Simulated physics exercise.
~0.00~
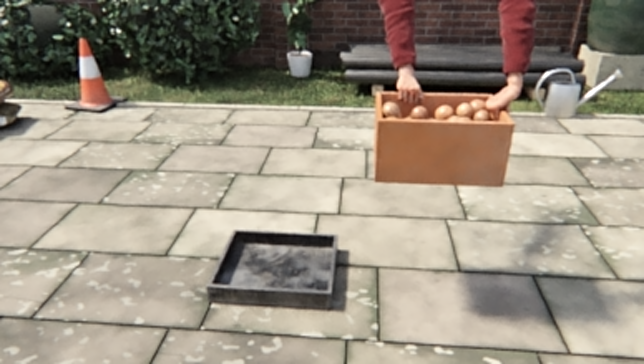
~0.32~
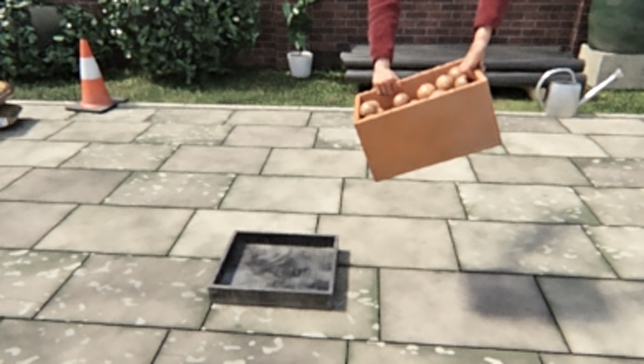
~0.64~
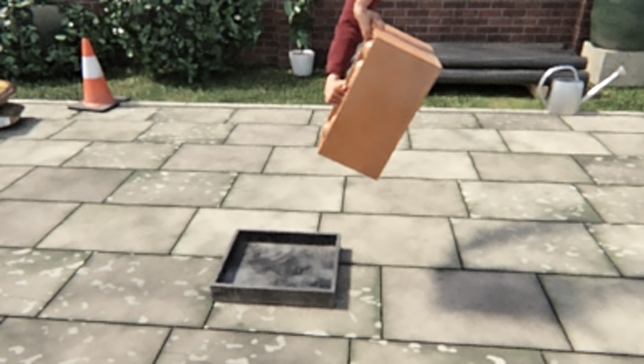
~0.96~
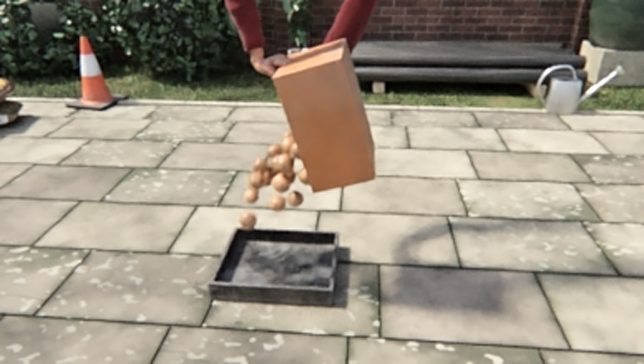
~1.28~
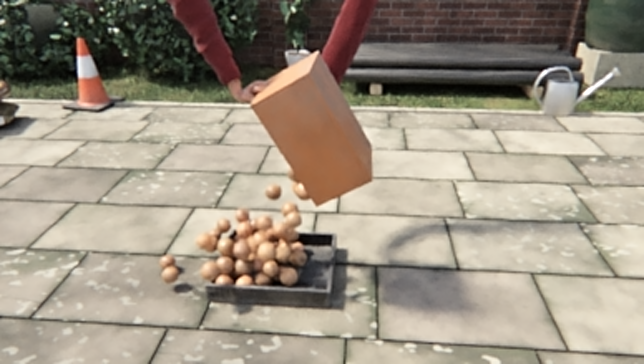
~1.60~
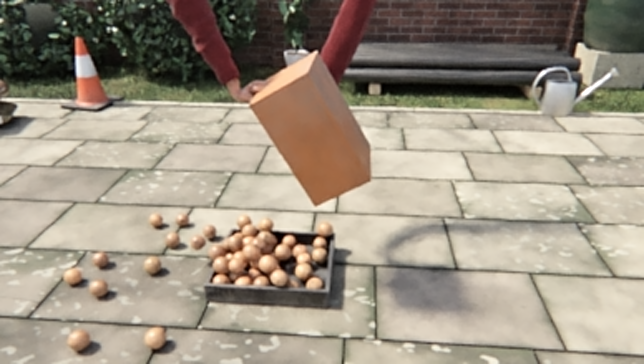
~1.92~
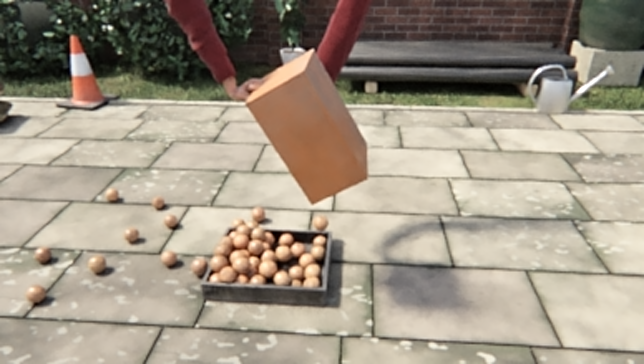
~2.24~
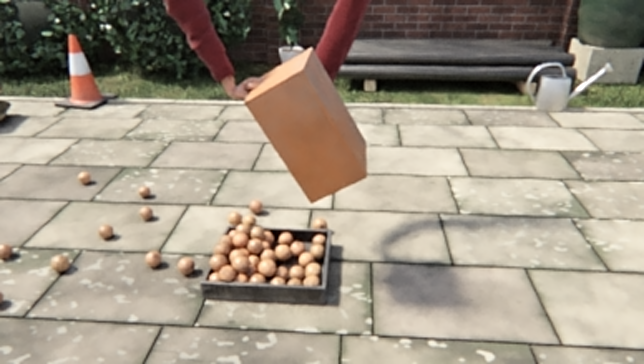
Hands tip onions from an orange crate into a black tray, and some roll away left.
